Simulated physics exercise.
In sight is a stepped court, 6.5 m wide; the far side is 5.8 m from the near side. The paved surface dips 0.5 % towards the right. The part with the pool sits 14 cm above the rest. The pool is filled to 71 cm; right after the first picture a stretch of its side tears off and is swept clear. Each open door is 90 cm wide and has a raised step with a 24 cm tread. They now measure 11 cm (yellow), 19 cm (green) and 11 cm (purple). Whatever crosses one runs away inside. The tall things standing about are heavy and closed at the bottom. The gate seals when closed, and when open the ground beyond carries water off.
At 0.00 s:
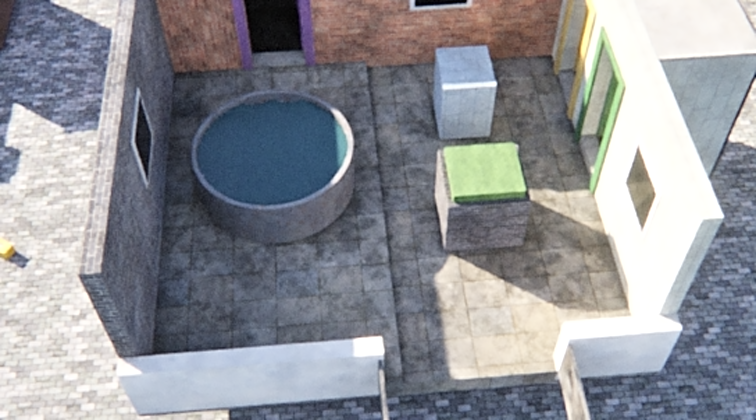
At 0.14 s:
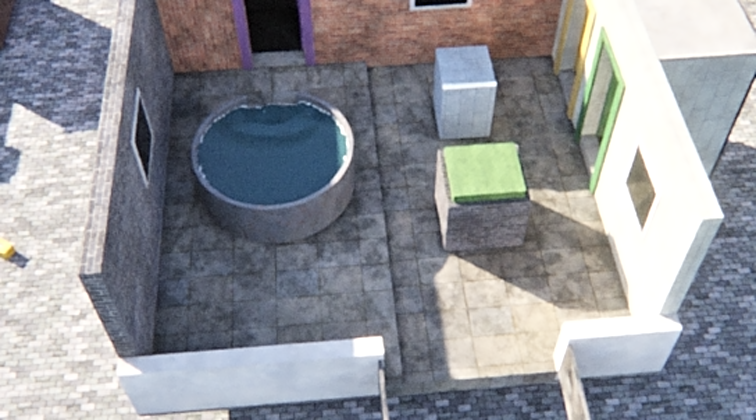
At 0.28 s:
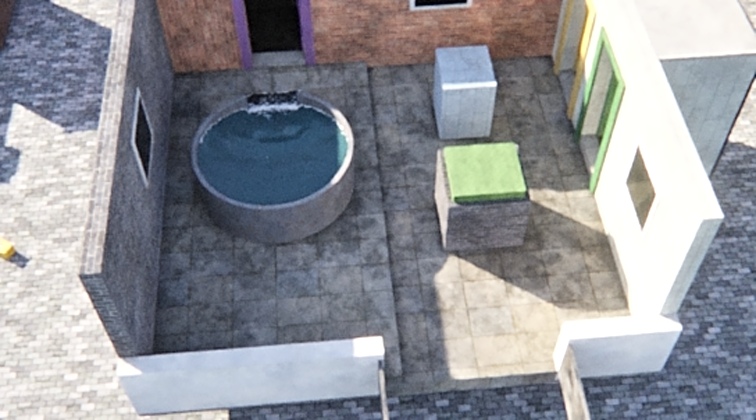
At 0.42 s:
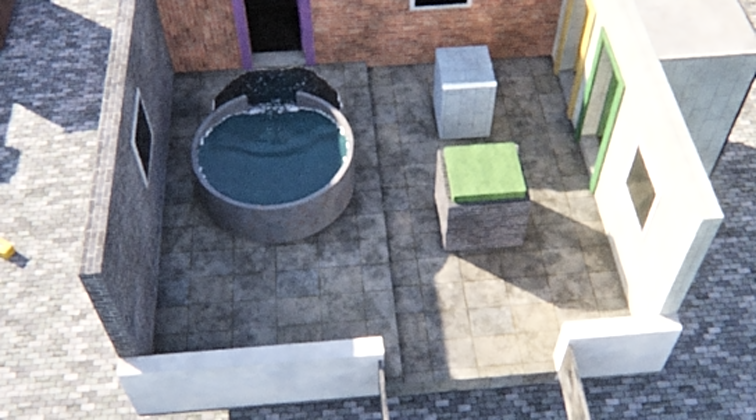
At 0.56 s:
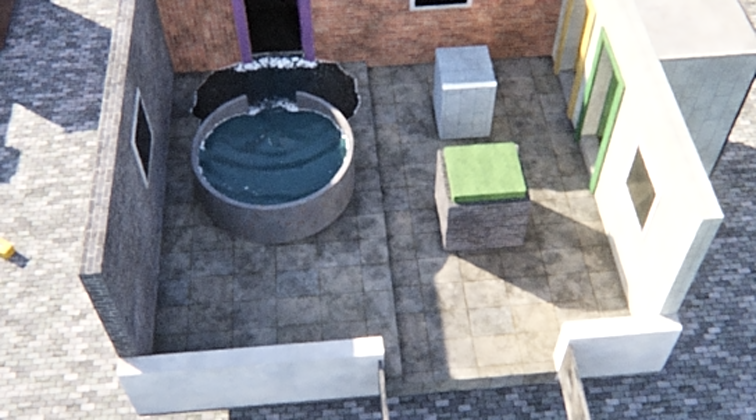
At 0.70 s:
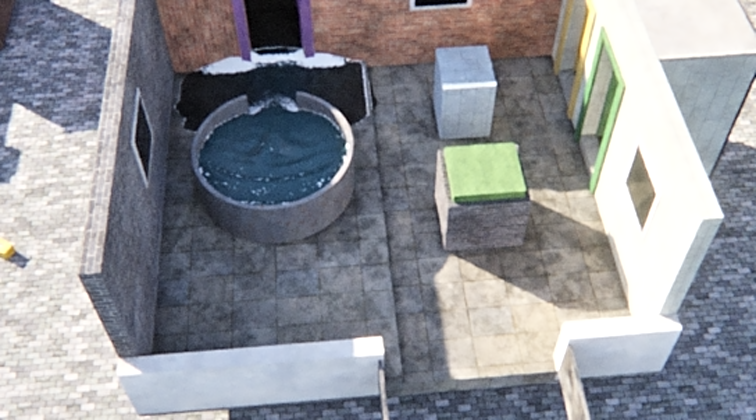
In a walled, paved courtyard, water in a round grey pool churns as a gap opens in its far rim, and a dark sheet of water pours out, spreading across the paving behind to the purple door and brick wall.
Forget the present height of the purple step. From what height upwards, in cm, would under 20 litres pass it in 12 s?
It would have to be roughly 36 cm high.
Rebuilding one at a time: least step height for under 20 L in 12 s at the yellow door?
About 13.5 cm at yellow.
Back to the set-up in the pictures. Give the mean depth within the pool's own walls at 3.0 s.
About 37 cm.
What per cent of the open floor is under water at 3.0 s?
Near 35 per cent is wet.
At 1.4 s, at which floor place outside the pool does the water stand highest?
Around (175, 73).
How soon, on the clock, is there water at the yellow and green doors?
Arrival: Yellow 2.4 s, green 3.2 s.
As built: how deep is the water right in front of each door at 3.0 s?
Depths in cm: Yellow 16, green 0, purple 27.
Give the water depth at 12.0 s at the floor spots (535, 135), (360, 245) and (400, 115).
In that order: 4, 1 and 3 cm.
After 1.4 s water covers 15 % of the floor, deepest (44 cm) near (175, 73); 26 cm at the purple door, 146 litres in over its 11 cm step.
After 3.0 s water covers 35 % of the floor, deepest (28 cm) near (271, 67); 27 cm at the purple door, 418 litres in over its 11 cm step.
After 12.0 s water covers 90 % of the floor, deepest (10 cm) near (615, 350); 10 cm at the purple door, 647 litres in over its 11 cm step.
At the purple door as built, the water arrived by 0.6 s and peaked near 30 cm at 2.4 s.
Run again over the same 12 s with other heights there, 38 litres in over 33.5 cm, 9 litres over 39 cm. The limit of 20 litres is kept from about 36 cm up.
